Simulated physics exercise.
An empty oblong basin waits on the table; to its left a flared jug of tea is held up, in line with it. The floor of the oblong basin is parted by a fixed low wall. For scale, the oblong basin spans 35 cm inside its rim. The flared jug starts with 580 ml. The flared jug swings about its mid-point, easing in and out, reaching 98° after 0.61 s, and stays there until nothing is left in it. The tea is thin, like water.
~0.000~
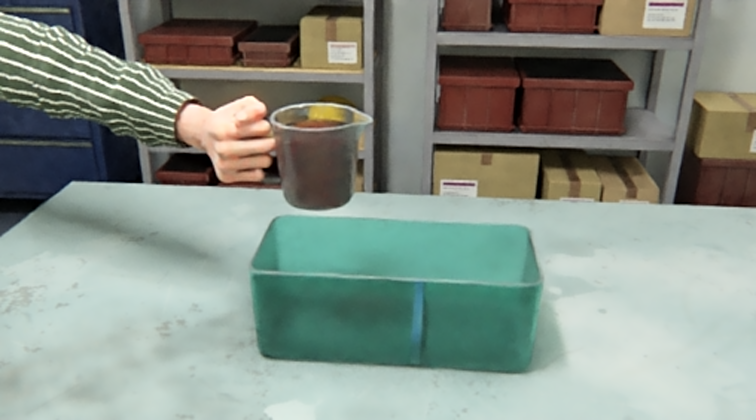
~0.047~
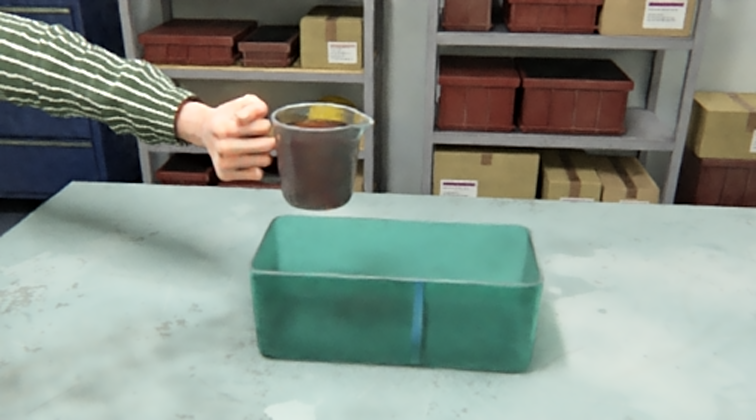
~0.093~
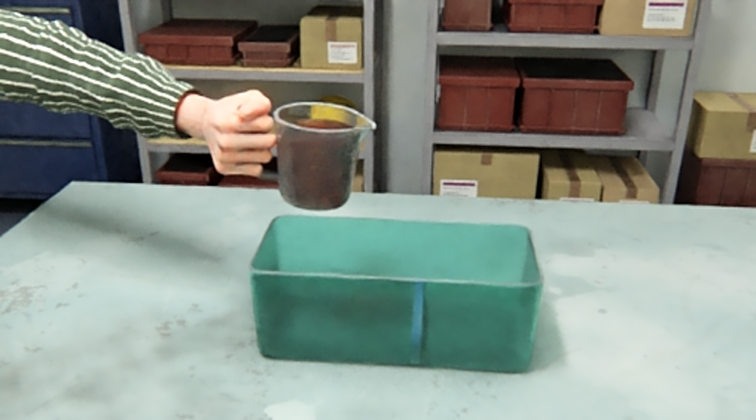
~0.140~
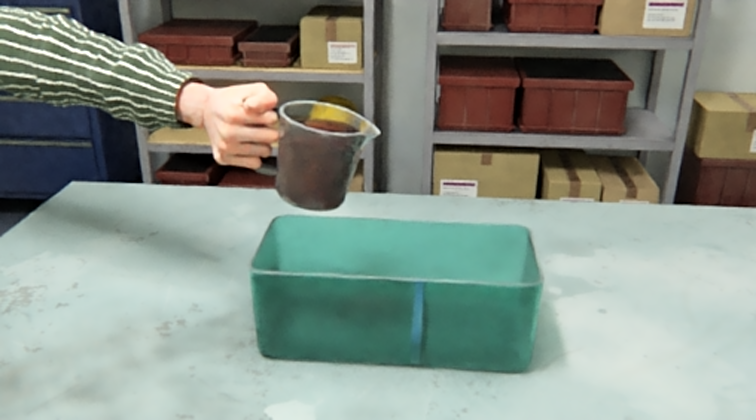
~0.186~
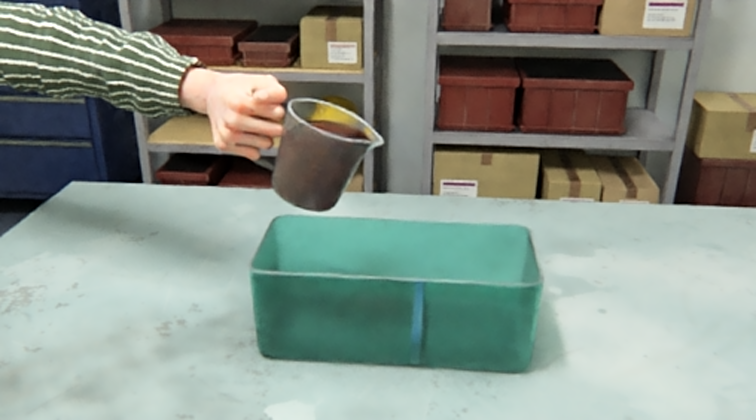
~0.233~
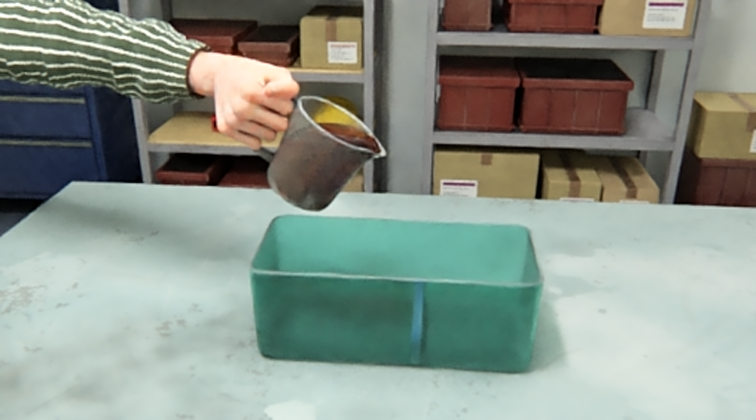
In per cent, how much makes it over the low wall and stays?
Roughly 56 per cent is past the wall.
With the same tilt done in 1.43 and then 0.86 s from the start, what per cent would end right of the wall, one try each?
In turn about 65 and 65 per cent.
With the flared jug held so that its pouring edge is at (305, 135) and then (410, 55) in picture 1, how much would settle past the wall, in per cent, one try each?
In turn about 15 and 85 per cent.
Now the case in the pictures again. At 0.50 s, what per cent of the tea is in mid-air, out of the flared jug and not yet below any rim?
Some 24 per cent.
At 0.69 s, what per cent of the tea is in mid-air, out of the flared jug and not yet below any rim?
About 12 per cent.
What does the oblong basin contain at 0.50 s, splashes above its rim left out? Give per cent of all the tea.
Near 22 in a hundred.
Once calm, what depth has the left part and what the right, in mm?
Some 8 mm on the left and 16 mm on the right.
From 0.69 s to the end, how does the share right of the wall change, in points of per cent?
The share moves up, by some 12 per cent.
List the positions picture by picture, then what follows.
It leans 0°; its right rim is at (372, 120); the tea meets the walls at (278, 128) and (359, 130); the oblong basin's rim runs from (262, 242) to (536, 254); the wall's top is at (418, 311), in the first frame.
It leans 1°; its right rim is at (373, 121); the tea meets the walls at (279, 127) and (359, 131), in the second frame.
It leans 6°; its right rim is at (376, 125); the tea meets the walls at (280, 127) and (361, 133), in the third frame.
It leans 12°; its right rim is at (380, 132); the tea meets the walls at (283, 127) and (365, 135), in the fourth frame.
It leans 21°; its right rim is at (383, 142); the tea meets the walls at (286, 130) and (372, 138), in the fifth frame.
It leans 31°; its right rim is at (385, 153); the tea meets the walls at (284, 142) and (381, 144), in the sixth frame.
Then, 0.50 s in, the tilt is 90° and 54 per cent is still to pour, 6 is left of the wall and 15 right of it.
Then, 0.69 s in, the tilt is 98° and 14 per cent is still to pour, 30 is left of the wall and 44 right of it.
Then, 0.89 s in, the tilt is 98° and 2 per cent is still to pour, 39 is left of the wall and 56 right of it.
Then, 1.11 s in, the tilt is 98° and 0 per cent is still to pour, 43 is left of the wall and 56 right of it.
Finally, 43 per cent lies left of the wall, 56 right of it and 1 outside.
